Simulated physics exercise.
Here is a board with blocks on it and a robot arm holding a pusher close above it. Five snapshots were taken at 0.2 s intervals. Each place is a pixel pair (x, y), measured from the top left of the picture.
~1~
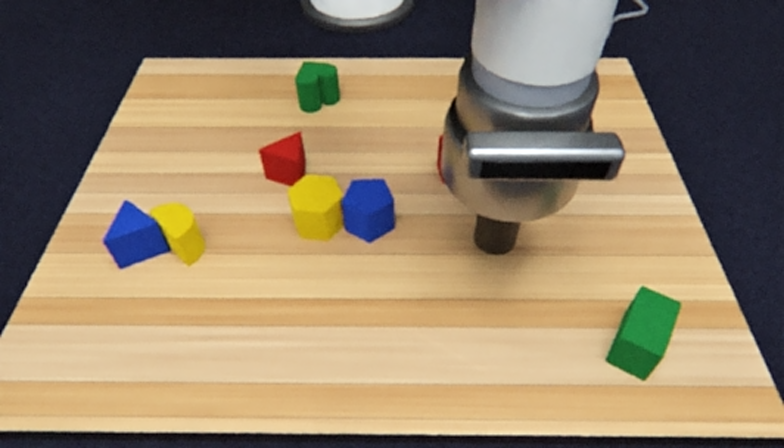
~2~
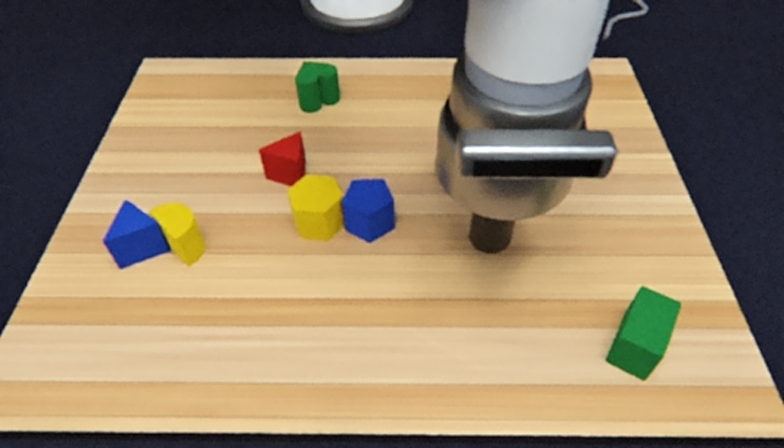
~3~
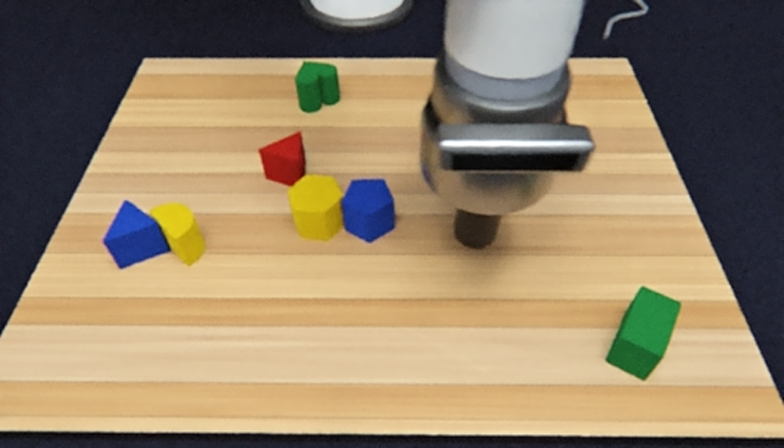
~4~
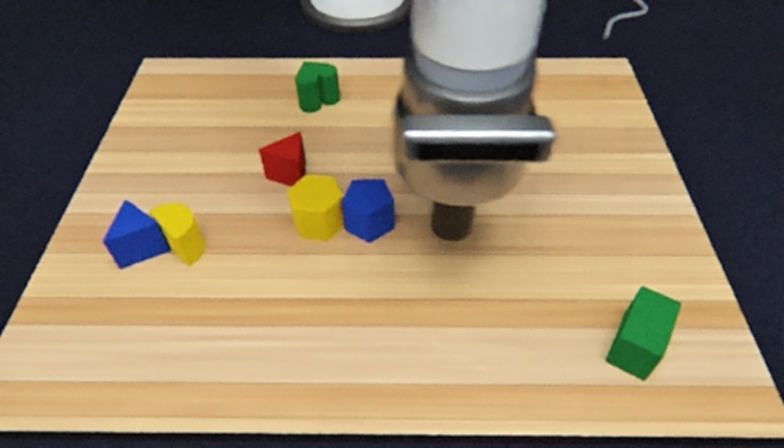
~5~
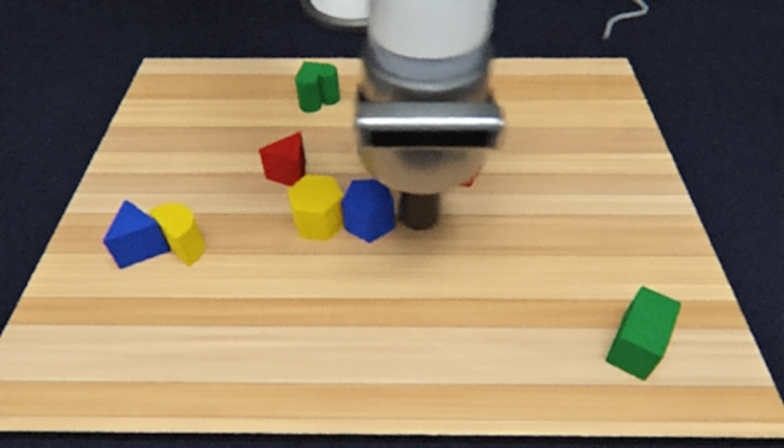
At the start, a robot arm holds its dark pusher tip over the right-centre of a wooden board scattered with coloured blocks. The arm shifts left, slowly at first, then farther, until the tip is close beside the blue block next to the yellow one, while the blocks stay still.
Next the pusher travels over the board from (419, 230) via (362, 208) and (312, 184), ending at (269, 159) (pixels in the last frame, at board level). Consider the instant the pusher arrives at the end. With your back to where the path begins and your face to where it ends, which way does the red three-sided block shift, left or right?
That's a shift to the right.
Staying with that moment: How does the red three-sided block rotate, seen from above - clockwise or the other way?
It rotates clockwise.
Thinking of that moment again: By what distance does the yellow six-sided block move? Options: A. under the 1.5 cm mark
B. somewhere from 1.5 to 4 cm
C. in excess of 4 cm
I choose C.
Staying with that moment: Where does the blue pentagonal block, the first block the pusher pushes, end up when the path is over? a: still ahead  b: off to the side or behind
Correct choice: B.
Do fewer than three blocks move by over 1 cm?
Going by the path, no.
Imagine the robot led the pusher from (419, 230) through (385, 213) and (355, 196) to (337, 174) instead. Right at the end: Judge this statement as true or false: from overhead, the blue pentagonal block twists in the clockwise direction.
That is false.
What follows on the original path. One third of the way, pusher (360, 193); yellow six-sided block (265, 194); blue pentagonal block (313, 186), turned 35° anticlockwise.
Two thirds of the way, pusher (309, 169); red three-sided block (278, 141); yellow six-sided block (236, 203), turned 35° anticlockwise; blue pentagonal block (271, 173), turned 85° anticlockwise.
At the end, pusher (266, 144); red three-sided block (244, 115), turned 45° clockwise; yellow six-sided block (234, 204), turned 40° anticlockwise; blue pentagonal block (260, 168), turned 115° anticlockwise; red pentagonal block in place.
